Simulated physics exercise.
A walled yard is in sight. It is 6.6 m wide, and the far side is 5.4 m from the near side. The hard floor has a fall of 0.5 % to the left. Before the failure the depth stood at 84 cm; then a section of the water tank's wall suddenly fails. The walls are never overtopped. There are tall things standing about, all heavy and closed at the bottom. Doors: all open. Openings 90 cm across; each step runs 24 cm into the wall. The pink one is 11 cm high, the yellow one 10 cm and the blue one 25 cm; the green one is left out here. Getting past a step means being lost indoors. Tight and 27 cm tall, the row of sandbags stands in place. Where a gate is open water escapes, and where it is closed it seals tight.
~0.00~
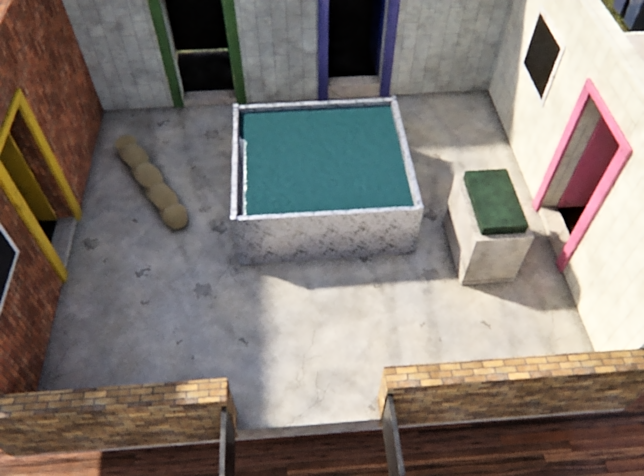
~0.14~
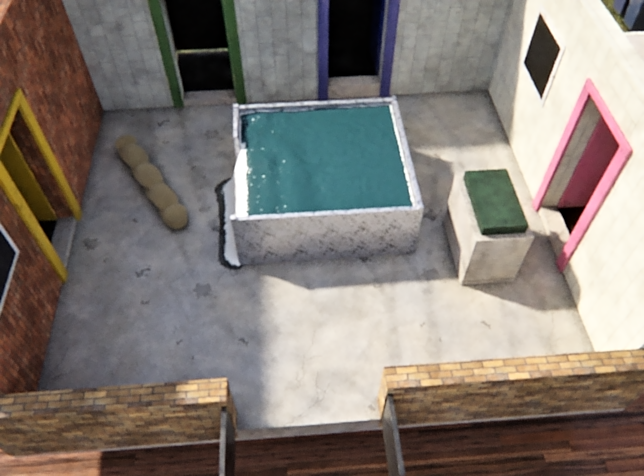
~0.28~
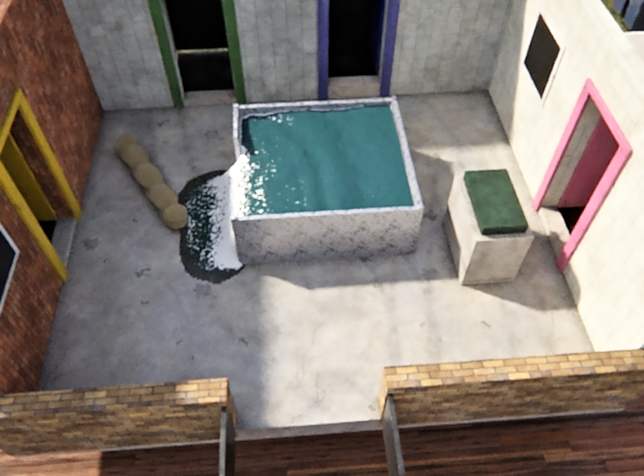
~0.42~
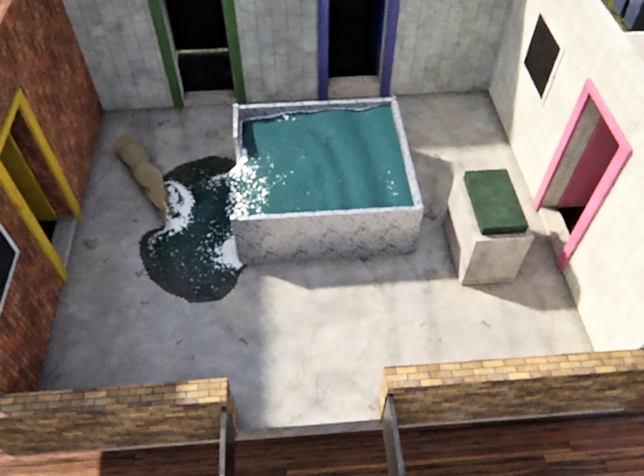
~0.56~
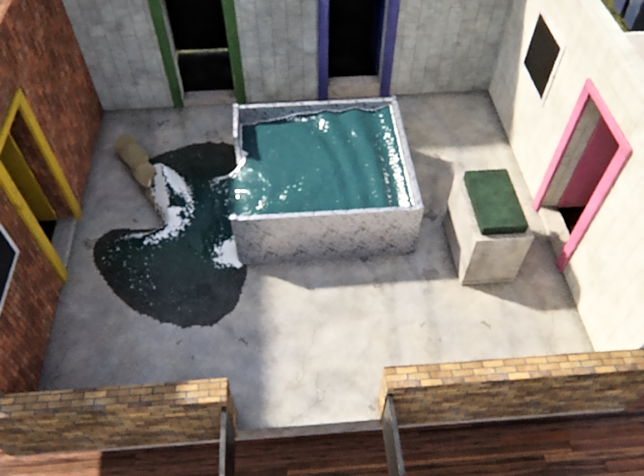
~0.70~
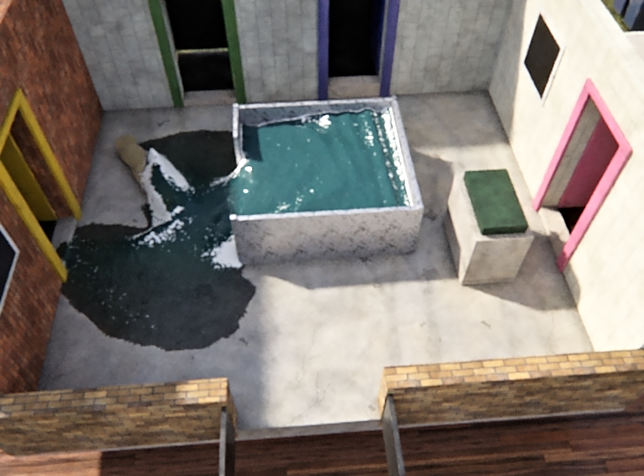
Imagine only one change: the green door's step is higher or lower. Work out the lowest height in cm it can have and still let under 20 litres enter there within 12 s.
The lowest such height is roughly 19 cm.
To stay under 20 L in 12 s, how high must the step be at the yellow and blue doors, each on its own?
Roughly 33 cm for the yellow door and roughly 8.5 cm for the blue door.
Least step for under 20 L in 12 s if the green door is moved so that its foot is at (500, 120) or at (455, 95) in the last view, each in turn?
Around 10.5 and 10.5 cm respectively.
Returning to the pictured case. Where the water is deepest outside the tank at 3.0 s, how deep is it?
About 36 cm.
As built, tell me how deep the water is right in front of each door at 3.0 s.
Depths in cm - pink: 0, yellow: 21, green: 20, blue: 3.
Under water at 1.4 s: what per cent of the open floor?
I'd estimate about 35 percent.
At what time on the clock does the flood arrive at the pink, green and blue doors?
Pink 4.5 s, green 1.2 s, blue 2.8 s.
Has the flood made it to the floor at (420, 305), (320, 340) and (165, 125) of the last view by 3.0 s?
First bone-dry, second wet through, third wet through.
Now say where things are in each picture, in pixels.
Still water, 84 cm deep, in the water tank at (321, 158); the green door at (201, 53) is dry, in the first frame.
The front is at (223, 197), 0.3 m from the gap at (242, 207); 0.3 m2 of floor is wet, 84 cm left at the back, in the second frame.
The gap is at (242, 208), the front 0.9 m out at (185, 212); the back of the water tank holds 84 cm, in the third frame.
Water pours out at (243, 210) and has run 1.3 m, to (146, 250); about 12 cm deep outside, 83 cm at the back, in the fourth frame.
Water pours out at (243, 210) and has run 1.9 m, to (101, 257); about 8 cm deep outside, 74 cm at the back, in the fifth frame.
The front is at (64, 281), 2.4 m from the gap at (242, 209); 5.6 m2 of floor is wet, 70 cm left at the back; the green door at (201, 53), 2.7 m from the gap, is still 0.8 m from the nearest water, in the sixth frame.
After 1.4 s water covers 35 % of the floor, deepest (54 cm) near (192, 218); 9 cm at the green door, 0 litres in over its 11 cm step.
After 3.0 s water covers 60 % of the floor, deepest (36 cm) near (30, 425); 20 cm at the green door, 53 litres in over its 11 cm step.
After 12.0 s water covers 95 % of the floor, deepest (16 cm) near (485, 96); 9 cm at the green door, 116 litres in over its 11 cm step.
At the green door as built, the water arrived by 1.3 s and peaked near 21 cm at 2.8 s.
Run again over the same 12 s with other heights there, 32 litres in over 17 cm, 6 litres over 23 cm. The limit of 20 litres is kept from about 19 cm up.
